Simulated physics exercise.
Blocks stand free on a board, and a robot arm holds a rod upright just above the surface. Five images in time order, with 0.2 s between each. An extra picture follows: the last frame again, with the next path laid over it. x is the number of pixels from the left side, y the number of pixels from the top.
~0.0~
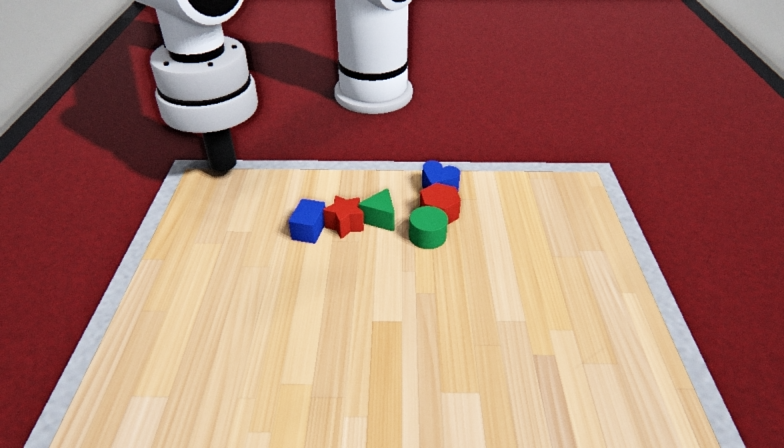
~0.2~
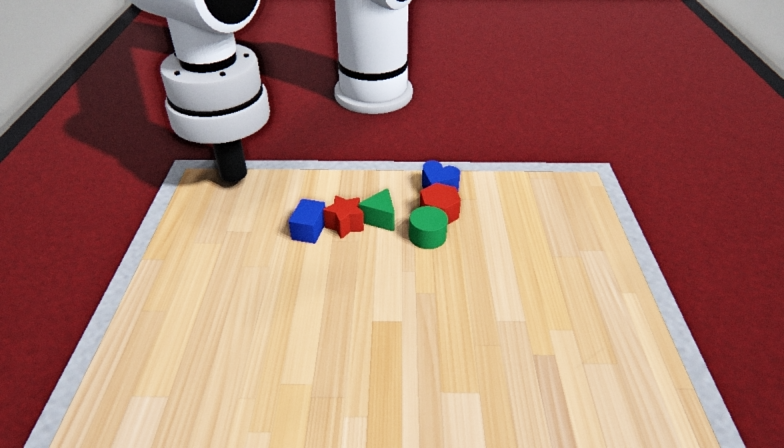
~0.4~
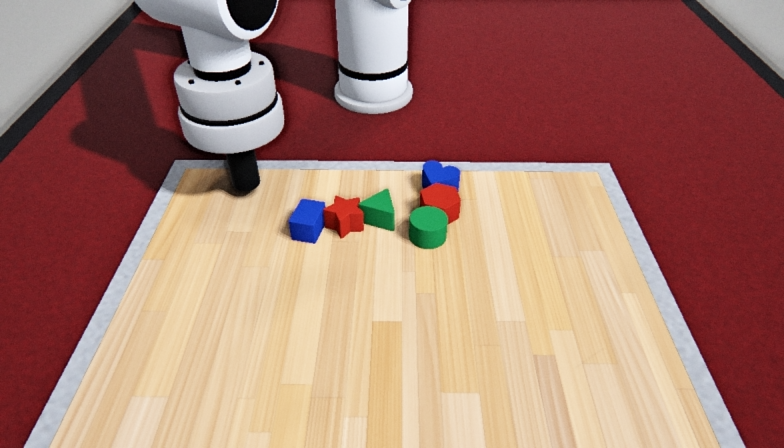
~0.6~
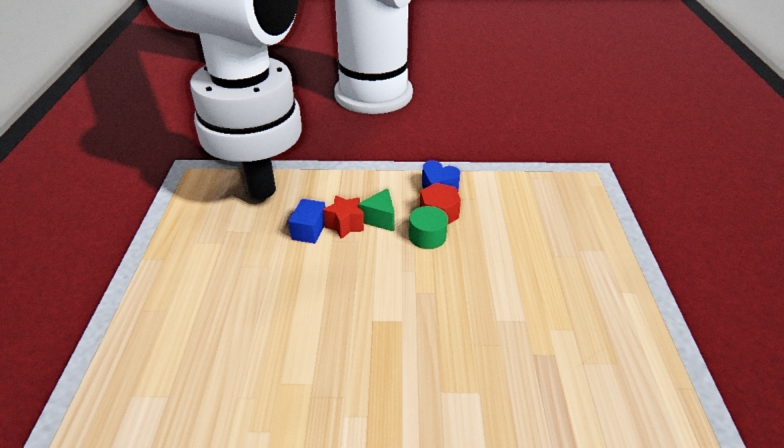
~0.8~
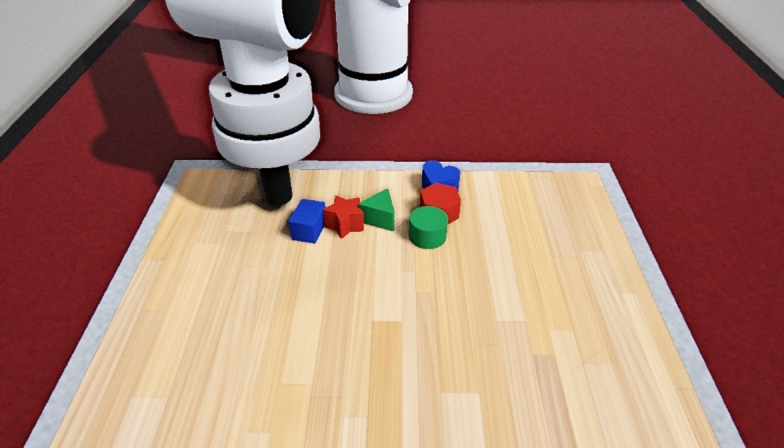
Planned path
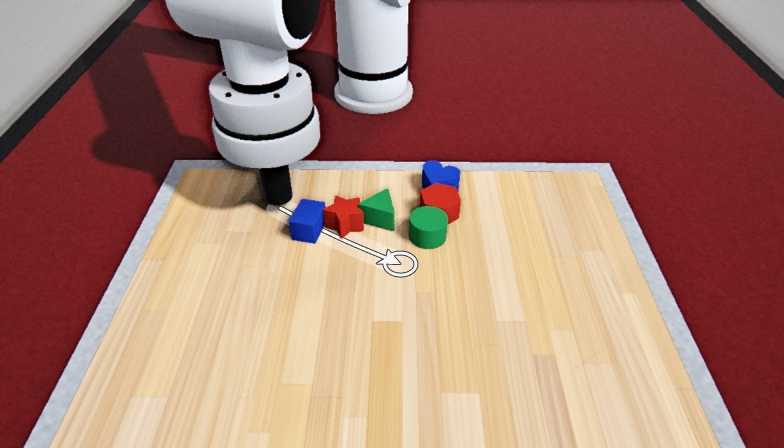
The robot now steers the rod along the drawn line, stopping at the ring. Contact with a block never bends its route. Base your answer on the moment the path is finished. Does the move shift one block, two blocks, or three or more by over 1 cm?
Total moved: Three or more.
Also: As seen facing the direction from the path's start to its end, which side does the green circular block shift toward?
Sideways, to the left.
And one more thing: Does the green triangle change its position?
Answer: No.
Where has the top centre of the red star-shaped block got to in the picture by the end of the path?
The centre of its top will be at (430, 237).
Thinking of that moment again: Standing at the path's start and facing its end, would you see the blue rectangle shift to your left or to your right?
The shift is rightward.
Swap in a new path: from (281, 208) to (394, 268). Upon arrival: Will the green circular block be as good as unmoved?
That would be a no.
The drawn path runs from (281, 208) over (316, 227) and (356, 245) to (400, 264).
What follows on the original path. One third of the way, rod at (315, 217); blue rectangle at (320, 226), turned 50° clockwise; red star-shaped block at (354, 214), turned 55° anticlockwise.
Two thirds of the way, rod at (356, 236); blue rectangle at (330, 240), turned 105° clockwise; red star-shaped block at (391, 223), turned 85° anticlockwise.
At the end, rod at (401, 254); blue rectangle at (330, 240), turned 105° clockwise; red star-shaped block at (430, 237), turned 115° anticlockwise; green triangle not moved; green circular block at (451, 219).
